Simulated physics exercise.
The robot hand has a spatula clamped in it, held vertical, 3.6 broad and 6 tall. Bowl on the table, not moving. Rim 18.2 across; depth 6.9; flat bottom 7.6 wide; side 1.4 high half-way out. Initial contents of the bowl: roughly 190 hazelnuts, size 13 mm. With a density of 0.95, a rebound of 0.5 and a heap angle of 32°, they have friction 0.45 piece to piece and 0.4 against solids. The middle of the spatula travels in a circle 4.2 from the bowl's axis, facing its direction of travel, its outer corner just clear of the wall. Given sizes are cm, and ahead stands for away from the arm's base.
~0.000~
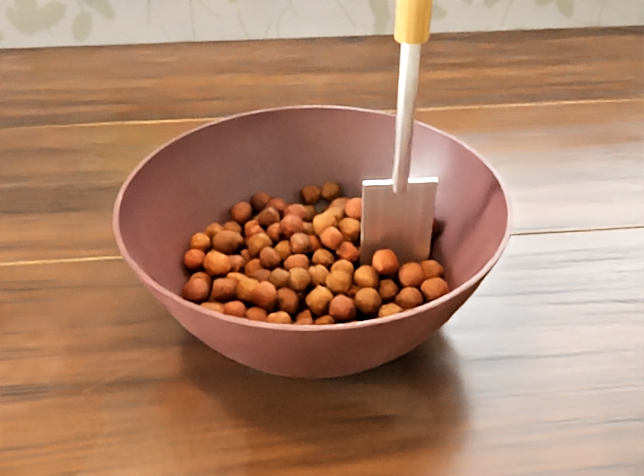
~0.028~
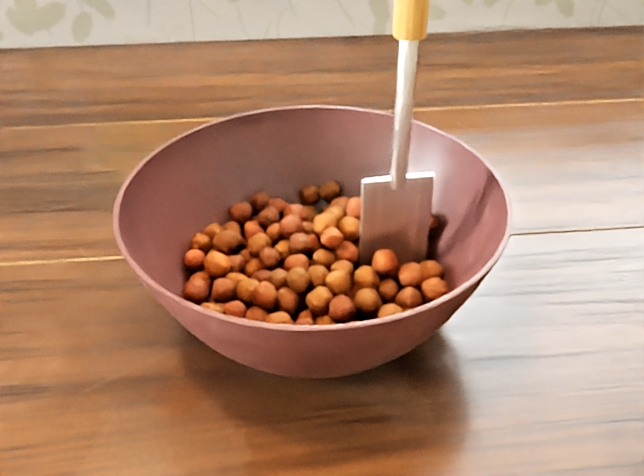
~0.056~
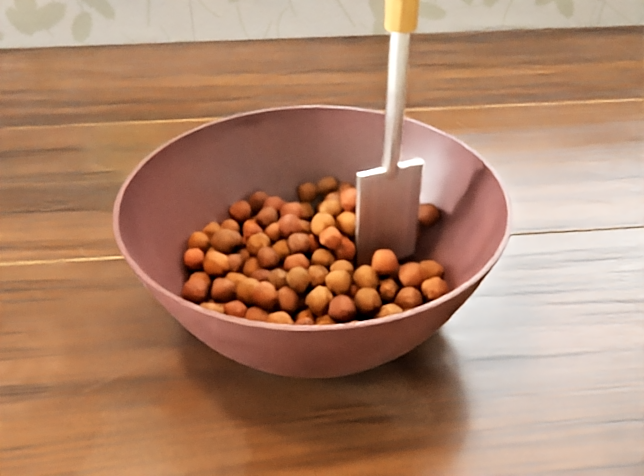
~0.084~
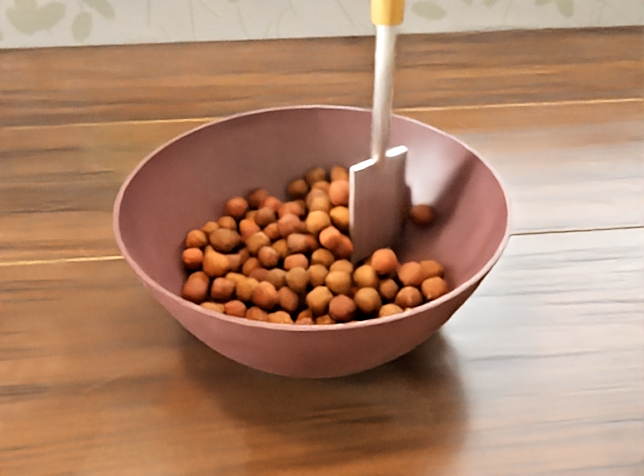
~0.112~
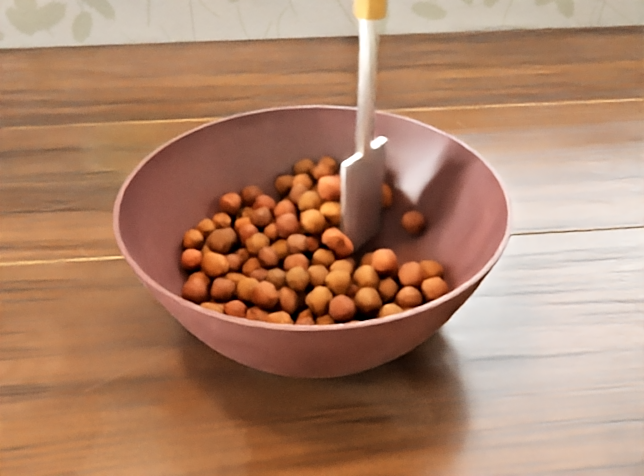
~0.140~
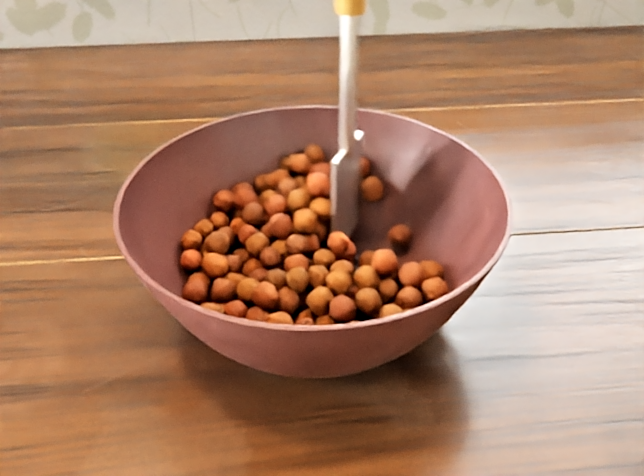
Yellow-handled spatula held upright sweeping leftward through round brown nuts in a pink bowl, turning edge-on and pushing some into a heap.
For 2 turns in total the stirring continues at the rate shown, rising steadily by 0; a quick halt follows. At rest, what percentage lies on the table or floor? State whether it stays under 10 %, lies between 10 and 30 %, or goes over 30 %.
It stays under 10 %.
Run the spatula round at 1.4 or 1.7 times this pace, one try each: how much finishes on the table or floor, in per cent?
Estimates in order: Near 10 % and near 15 %.
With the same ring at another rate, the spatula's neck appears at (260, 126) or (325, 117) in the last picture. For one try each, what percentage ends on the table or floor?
About 30 and 5 per cent.
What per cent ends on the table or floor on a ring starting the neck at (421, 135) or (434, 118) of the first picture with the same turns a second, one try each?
Roughly 5 % and 0 %.
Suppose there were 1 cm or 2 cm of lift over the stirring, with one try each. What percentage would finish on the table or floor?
Around 0 percent, then 0 percent.
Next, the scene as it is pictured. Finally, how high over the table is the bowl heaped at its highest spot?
Measured height: Some 6.5 cm.
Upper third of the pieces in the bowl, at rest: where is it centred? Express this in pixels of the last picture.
About (385, 200).
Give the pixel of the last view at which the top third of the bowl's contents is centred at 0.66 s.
I'd put it at around (425, 233).
After 0.66 s, 320° round, highest piece 7 above the table; 186 in the bowl, 3 on the table or floor, 1 in flight or on the tool.
After 1.17 s, 220° round, highest piece 8 above the table; 185 in the bowl, 5 on the table or floor.
After 1.63 s, 0° round, highest piece 6 above the table; 183 in the bowl, 7 on the table or floor.
After 2.33 s, 0° round, highest piece 6 above the table; 183 in the bowl, 7 on the table or floor.
In the end, 183 in the bowl, 7 on the table or floor. That is 4 % on the table or floor.
